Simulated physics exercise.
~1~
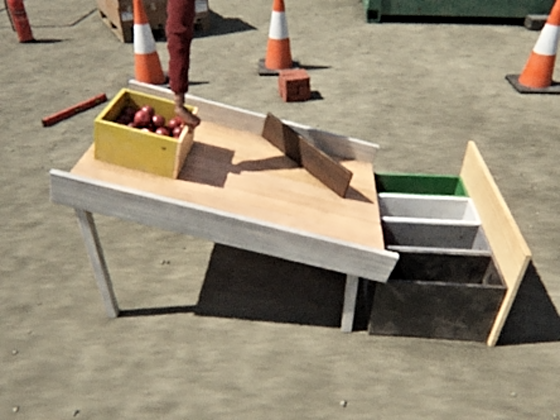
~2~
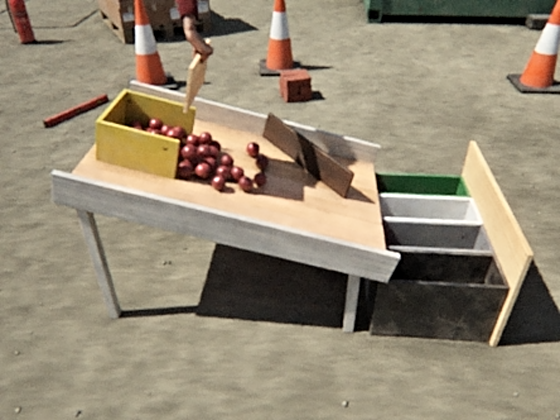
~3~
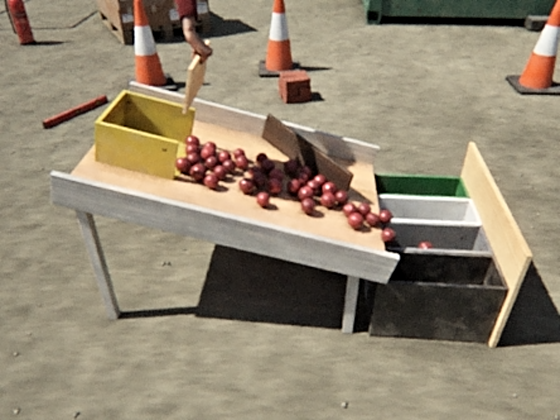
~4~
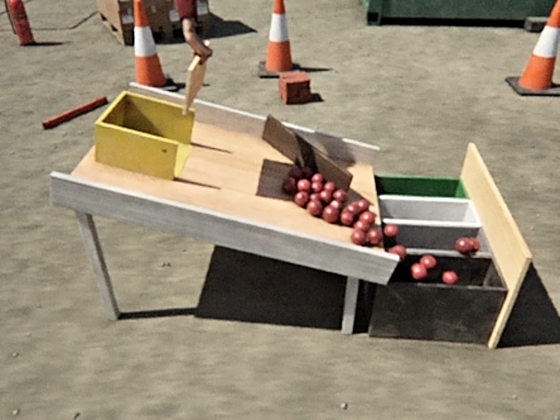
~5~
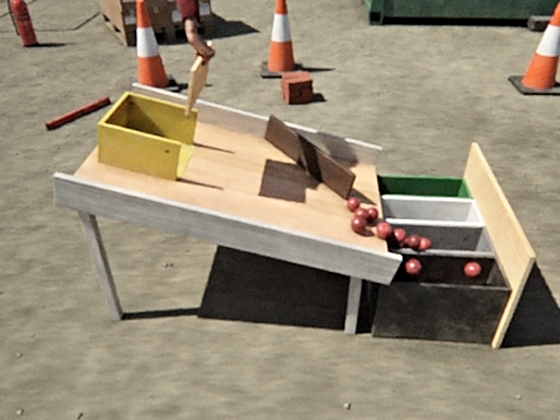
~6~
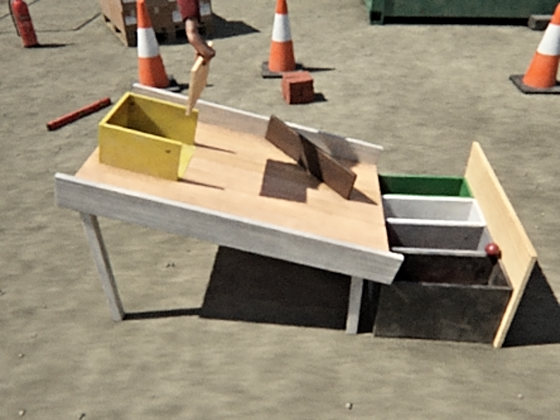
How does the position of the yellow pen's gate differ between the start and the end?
At the start the gate is down at the open end of the yellow pen, holding the apples in. By the end it is raised, with the hand holding it up above the table, clear of the opening.
